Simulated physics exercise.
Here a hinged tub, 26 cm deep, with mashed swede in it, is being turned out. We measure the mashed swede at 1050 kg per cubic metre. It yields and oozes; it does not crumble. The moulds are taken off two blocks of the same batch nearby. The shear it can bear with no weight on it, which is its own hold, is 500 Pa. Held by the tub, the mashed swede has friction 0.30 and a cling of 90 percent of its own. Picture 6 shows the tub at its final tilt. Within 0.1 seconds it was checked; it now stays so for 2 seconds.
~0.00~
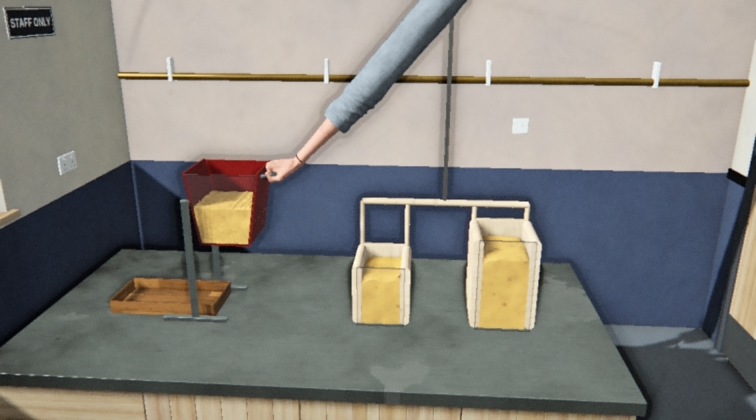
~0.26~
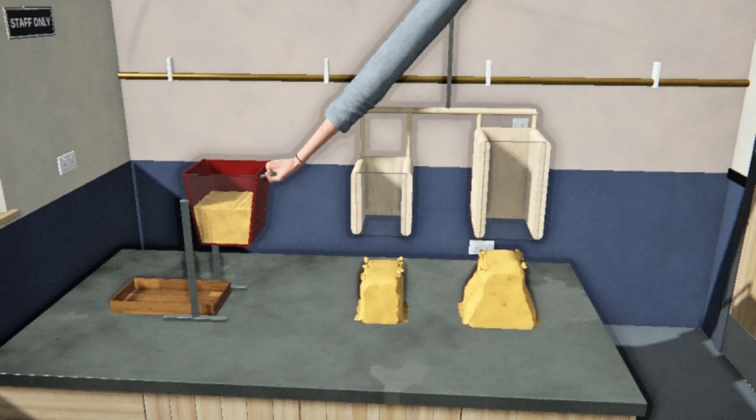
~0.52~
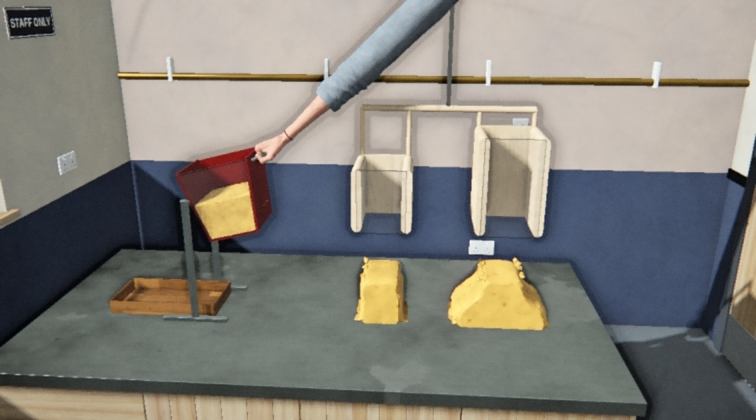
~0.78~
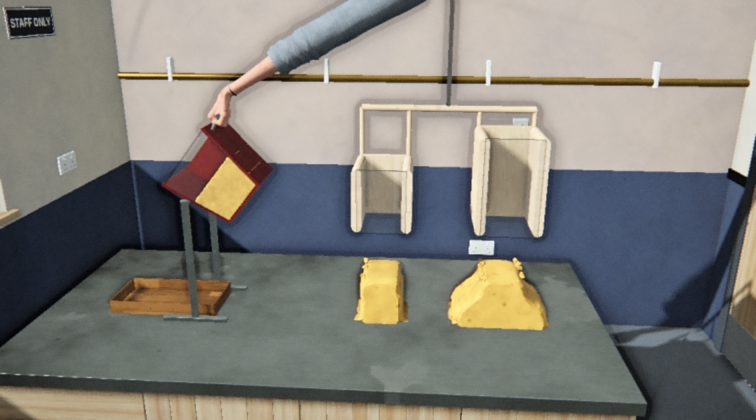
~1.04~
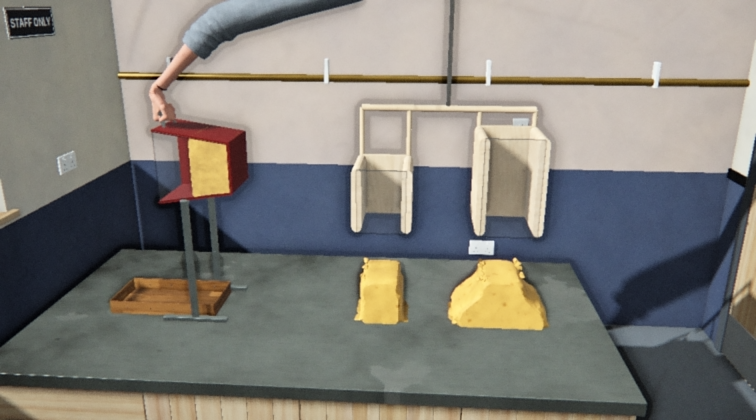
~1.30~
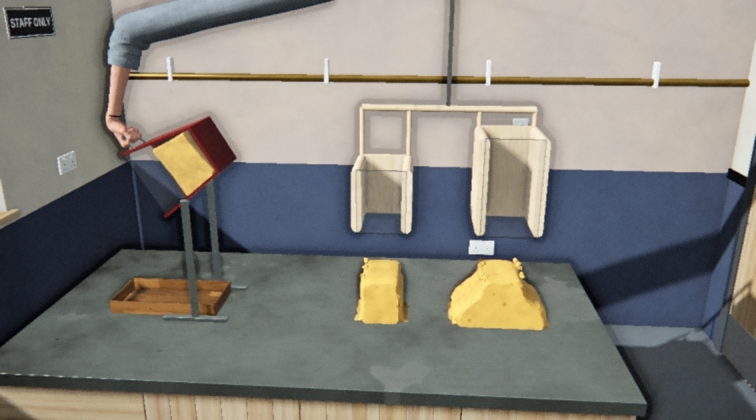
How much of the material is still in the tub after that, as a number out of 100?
About 0 out of 100.
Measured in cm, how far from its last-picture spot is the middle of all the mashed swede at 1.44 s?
Displacement noted: Approx. 9 cm... about that.
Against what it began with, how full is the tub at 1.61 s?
I'd say close to 6 %.
After 1.44 s, the tub is at 121 degrees and holds 99 %.
After 1.61 s, the tub is at 121 degrees and holds 6 %.
After 1.78 s, the tub is at 121 degrees and holds 0 %.
After 1.95 s, the tub is at 121 degrees and holds 0 %.
After 3.30 s, at the end, the tub is at 121 degrees and holds 0 %.
